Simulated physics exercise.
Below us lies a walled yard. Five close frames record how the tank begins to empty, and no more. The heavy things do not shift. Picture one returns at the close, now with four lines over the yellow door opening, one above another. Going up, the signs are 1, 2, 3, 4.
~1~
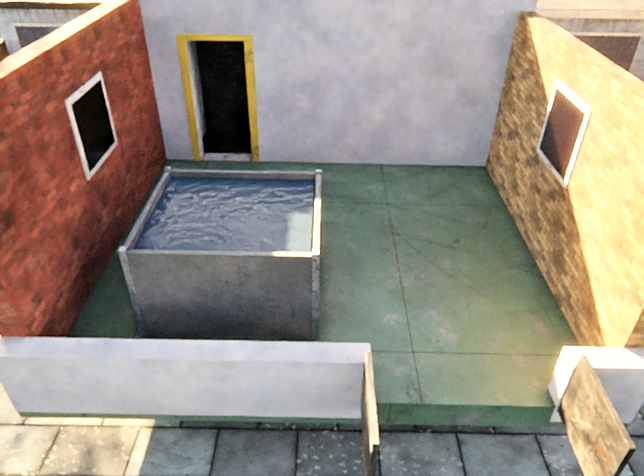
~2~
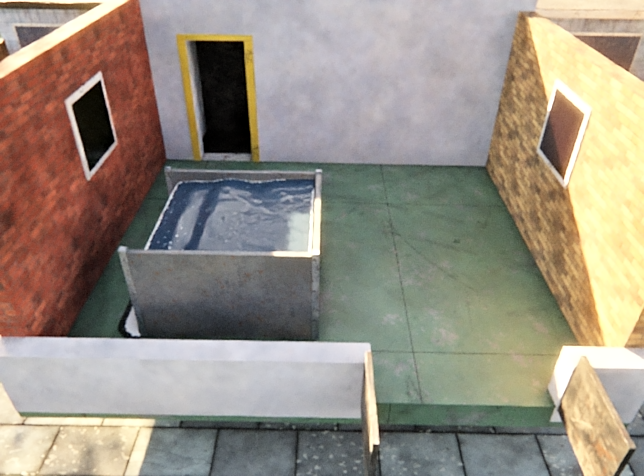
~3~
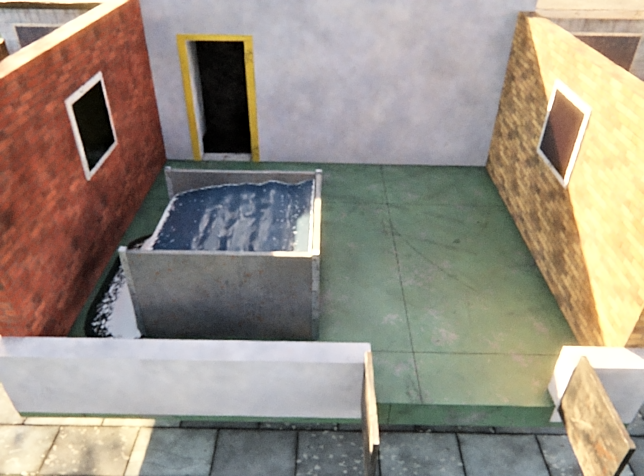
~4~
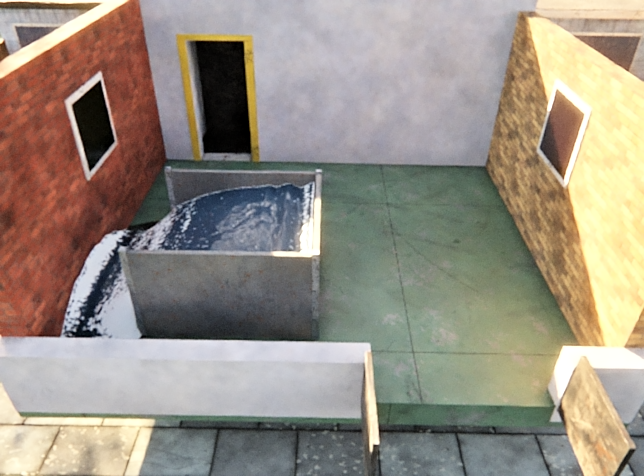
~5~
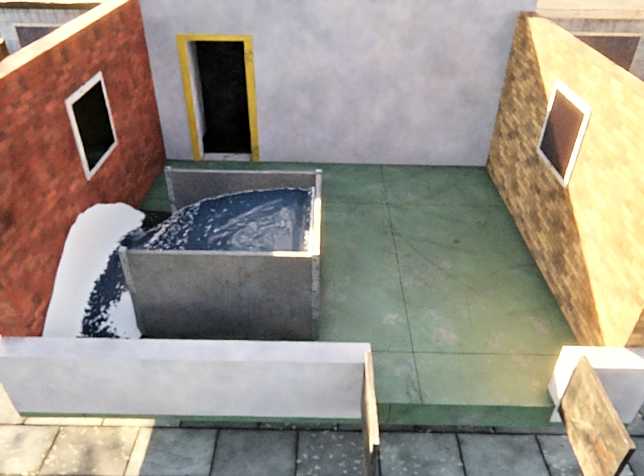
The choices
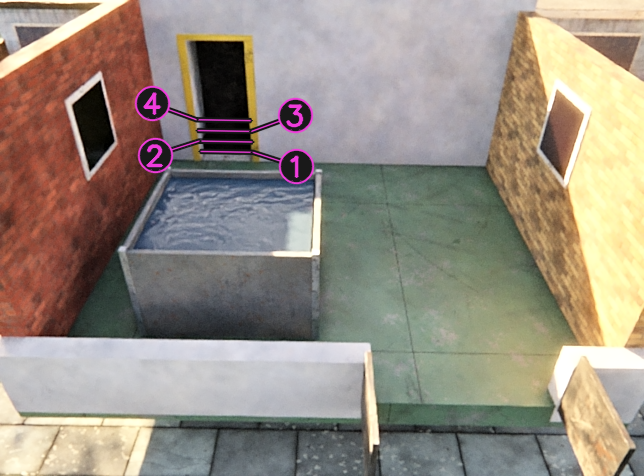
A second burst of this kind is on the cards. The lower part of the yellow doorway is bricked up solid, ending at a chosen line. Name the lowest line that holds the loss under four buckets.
2 is the one.
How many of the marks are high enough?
Three of the four.
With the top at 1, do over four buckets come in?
Yes, it does.
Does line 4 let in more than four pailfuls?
No.
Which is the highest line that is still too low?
Line 1.
On the marked copy, 1 at (226, 151); 2 at (225, 141); 3 at (224, 130); 4 at (223, 120); from the bottom up 1, 2, 3, 4.
With 1, some 15 bucketfuls get in.
With 2, a bucket or two gets in.
With 3, nothing gets over.
With 4, nothing gets over.
